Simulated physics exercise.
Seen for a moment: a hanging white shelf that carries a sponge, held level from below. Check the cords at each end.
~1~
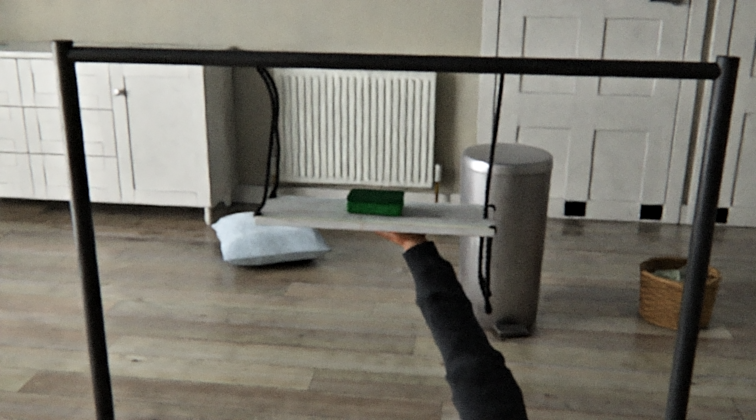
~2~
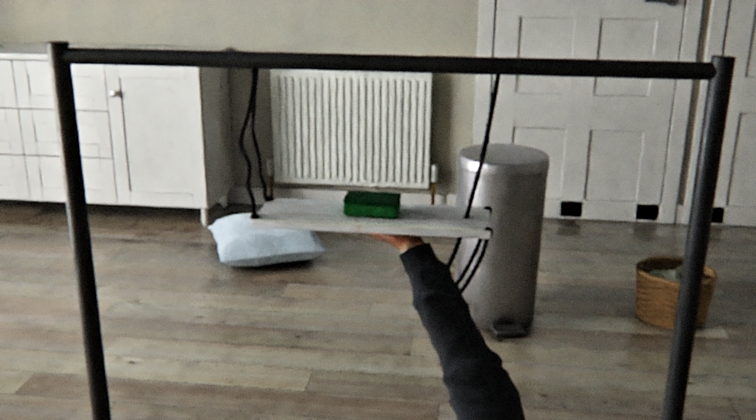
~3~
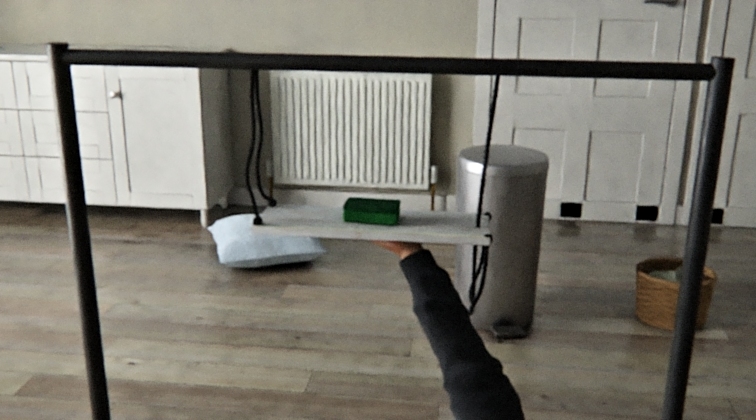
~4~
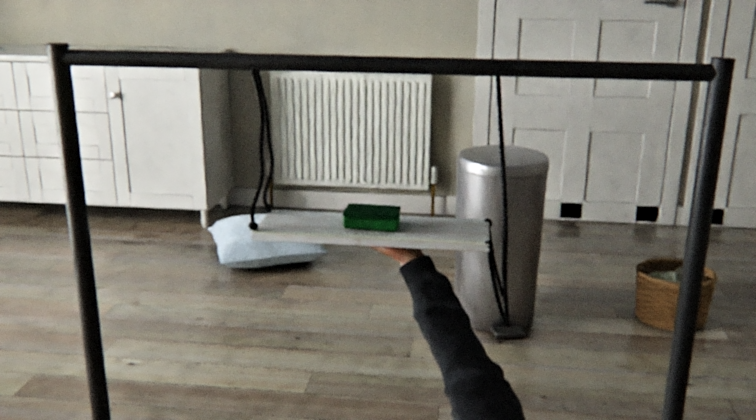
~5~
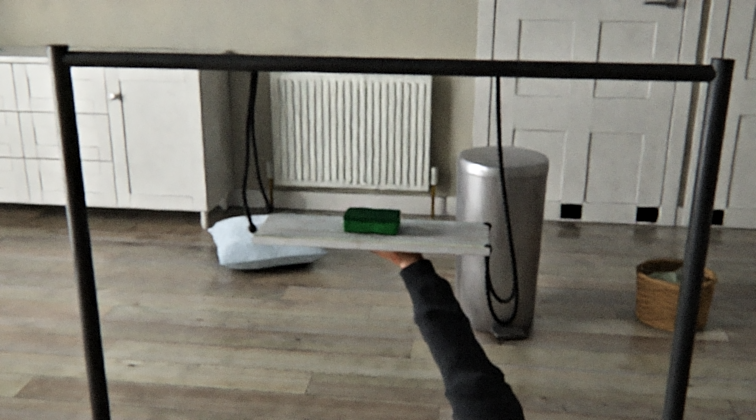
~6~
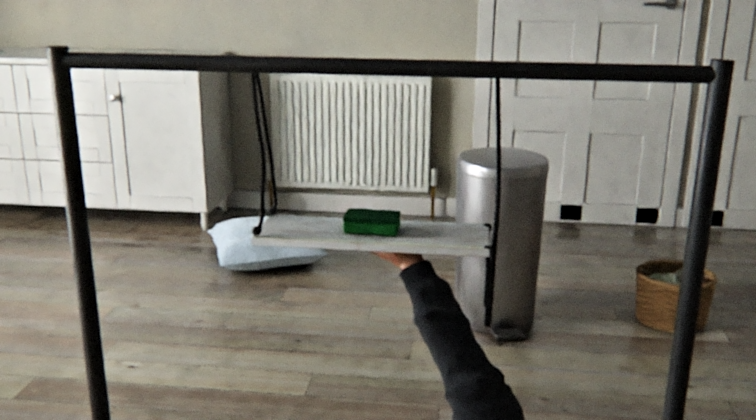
In a room with a grey wood floor, seen from straight ahead at a fixed height, a dark metal frame stands before white cabinets, a radiator and a white door. A green sponge sits on a white shelf between dark cords, with a pale blue cushion behind at left, a silver bin and wicker basket at right. A dark-sleeved arm supports the shelf from below and lowers it slightly as the cords sway and shift, while the view barely moves.
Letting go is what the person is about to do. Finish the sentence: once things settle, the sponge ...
... has gone over the right end.
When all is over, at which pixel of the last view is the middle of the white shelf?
Near (342, 306).
Then, 0.42 s later than the last view, board tipped 22° down to the right; sponge sliding near (474, 310).
Then, 0.96 s later than the last view, board tipped 46° down to the right; sponge on the floor.
Then, 1.50 s later than the last view, board tipped 47° down to the right; sponge on the floor.
Finally, board tipped 45° down to the right; sponge on the floor. The sponge is shed rightwards.
